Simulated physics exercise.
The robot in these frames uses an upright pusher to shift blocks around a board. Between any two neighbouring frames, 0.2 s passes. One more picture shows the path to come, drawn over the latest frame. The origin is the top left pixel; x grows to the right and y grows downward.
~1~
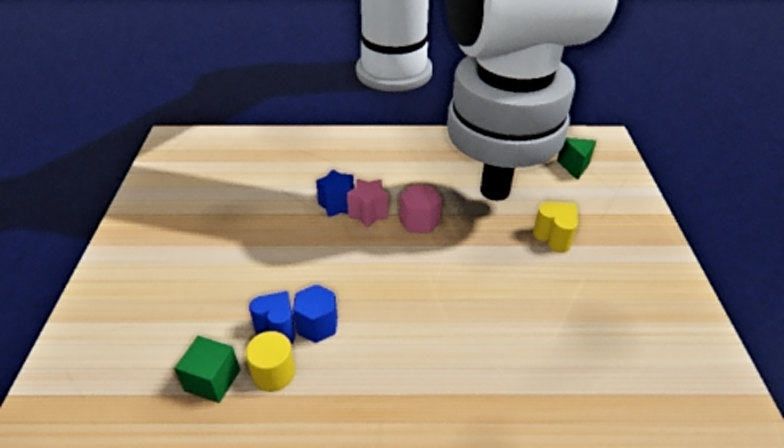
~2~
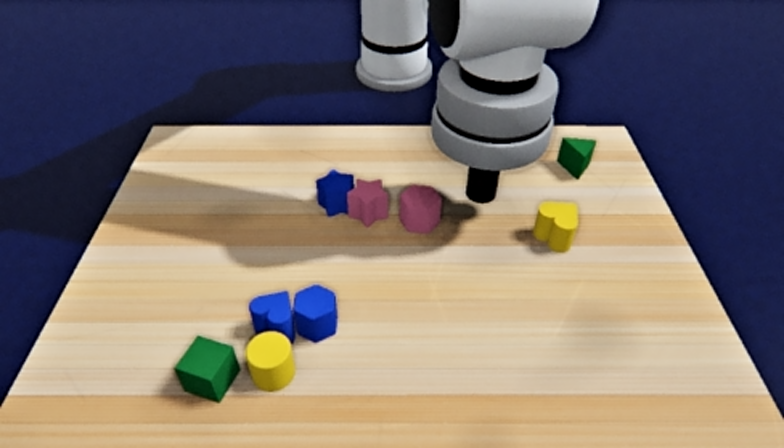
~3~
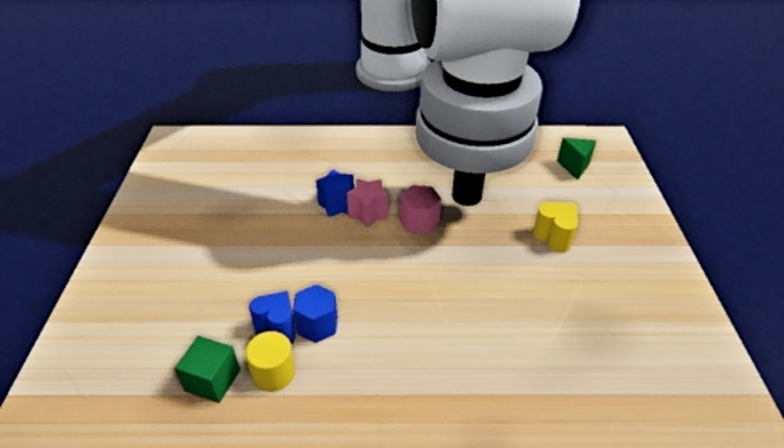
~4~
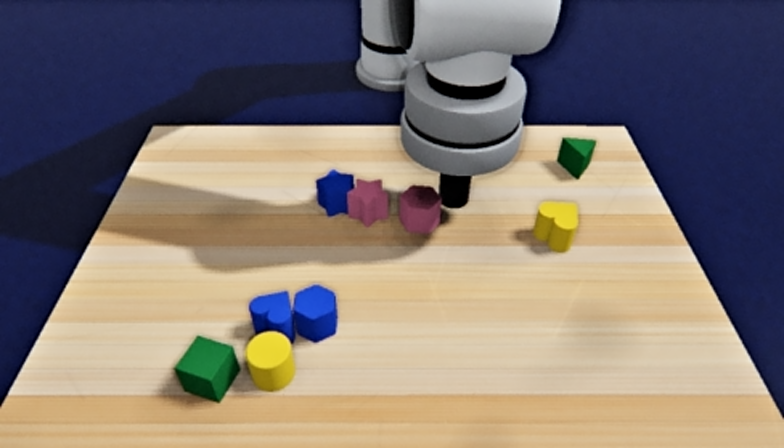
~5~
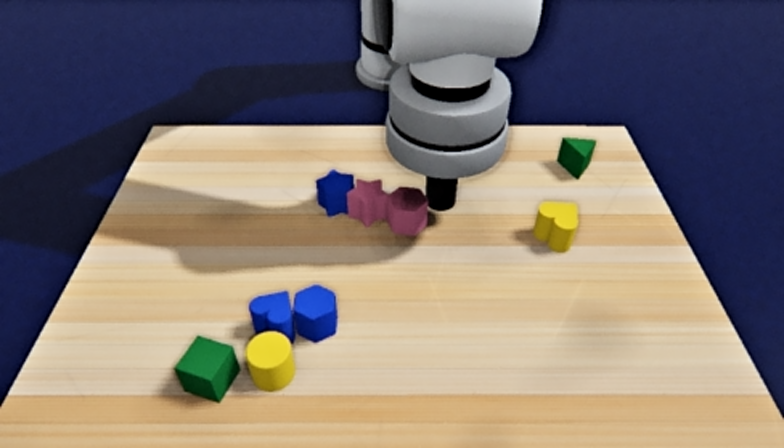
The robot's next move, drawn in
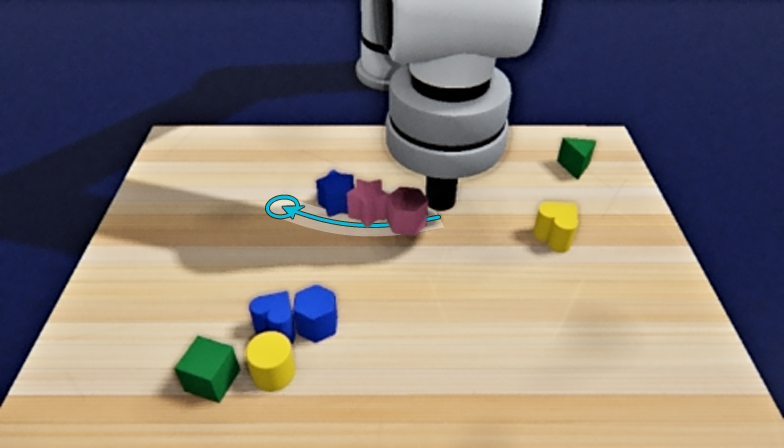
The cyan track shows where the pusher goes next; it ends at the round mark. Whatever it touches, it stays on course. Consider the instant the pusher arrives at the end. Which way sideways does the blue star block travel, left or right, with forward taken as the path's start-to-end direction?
Over to the right.
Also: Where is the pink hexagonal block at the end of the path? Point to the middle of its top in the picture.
Most likely (332, 222).
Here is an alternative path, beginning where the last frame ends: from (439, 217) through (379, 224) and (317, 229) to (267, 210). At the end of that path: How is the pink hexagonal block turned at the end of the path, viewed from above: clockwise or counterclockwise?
It goes anticlockwise.
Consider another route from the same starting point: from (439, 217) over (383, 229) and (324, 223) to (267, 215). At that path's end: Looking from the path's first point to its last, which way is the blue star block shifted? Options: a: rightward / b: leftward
My answer is option a.
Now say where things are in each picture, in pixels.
The first picture shows lower end of the pusher at (495, 192), tops of blocks, blue star block at (336, 180), pink star block at (368, 189), pink hexagonal block at (421, 196).
The second picture shows pusher at (481, 194), blocks as before.
The third picture shows pusher at (467, 197), blocks as before.
The fourth picture shows pusher at (453, 199), blocks as before.
The fifth picture shows pusher at (440, 202), blue star block at (336, 180), pink star block at (368, 189), pink hexagonal block at (408, 198).
The drawn path runs from (439, 217) over (385, 225) and (330, 221) to (282, 207).
What follows on the original path. One third of the way, pusher at (385, 210); blue star block at (328, 176); pink star block at (354, 189), turned 25° clockwise; pink hexagonal block at (357, 215), turned 25° anticlockwise.
Two thirds of the way, pusher at (328, 206); blue star block at (306, 163), turned 40° clockwise; pink star block at (307, 183), turned 60° clockwise; pink hexagonal block at (332, 222), turned 60° anticlockwise.
At the end, pusher at (280, 191); blue star block at (292, 154), turned 120° clockwise; pink star block at (261, 169), turned 60° clockwise; pink hexagonal block at (332, 222), turned 60° anticlockwise.
